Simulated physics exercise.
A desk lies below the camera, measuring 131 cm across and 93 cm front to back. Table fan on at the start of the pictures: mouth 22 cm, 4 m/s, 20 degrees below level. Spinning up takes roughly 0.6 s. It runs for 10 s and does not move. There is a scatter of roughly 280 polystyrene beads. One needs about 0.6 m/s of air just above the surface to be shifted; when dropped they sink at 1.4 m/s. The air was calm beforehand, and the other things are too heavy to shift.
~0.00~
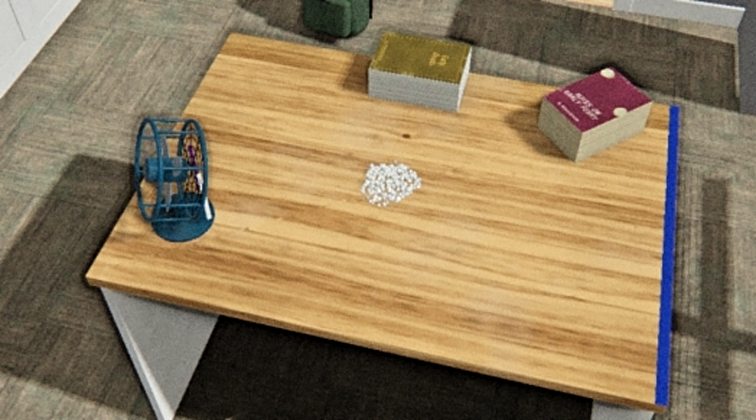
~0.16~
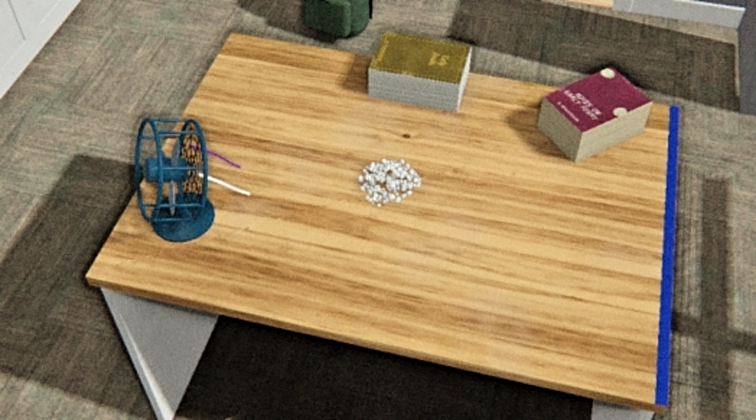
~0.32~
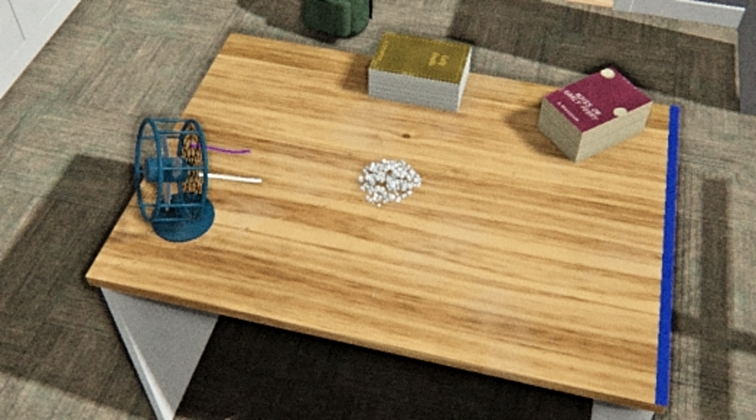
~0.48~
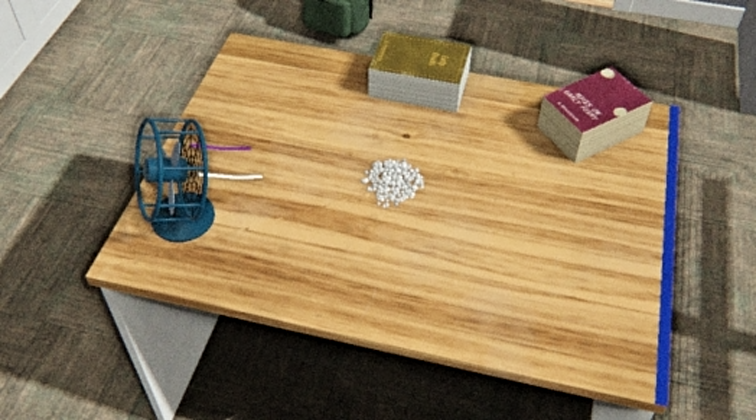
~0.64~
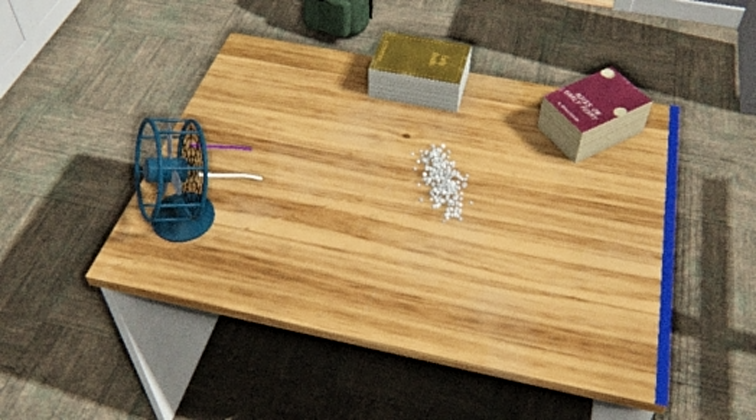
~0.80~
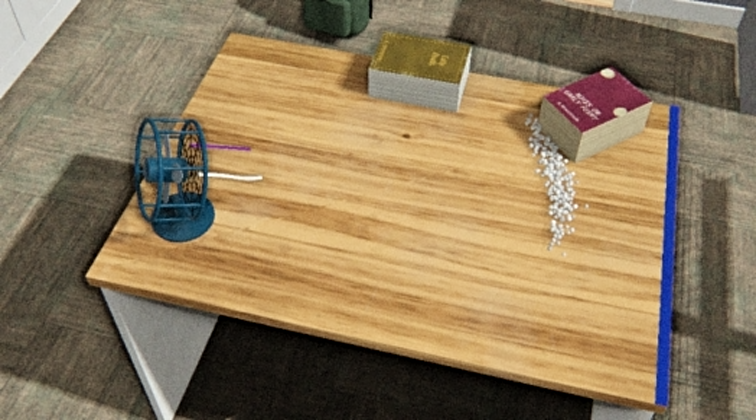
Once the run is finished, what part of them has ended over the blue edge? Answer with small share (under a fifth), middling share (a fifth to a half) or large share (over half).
A large share.
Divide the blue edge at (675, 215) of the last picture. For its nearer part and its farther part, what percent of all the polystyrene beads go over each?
30 % nearer, 60 % farther.
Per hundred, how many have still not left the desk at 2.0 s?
Close to 1 in a hundred are still there at that time.
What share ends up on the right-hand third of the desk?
0 %.
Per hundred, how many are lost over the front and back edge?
Roughly 0 % front, 5 % back.
After 2.0 s, 92 % are over the blue edge; 99 % have settled or left.
After 3.2 s, 93 % are over the blue edge; 100 % have settled or left.
After 5.5 s, 93 % are over the blue edge; 100 % have settled or left.
After 10.0 s, at the end, 93 % are over the blue edge.
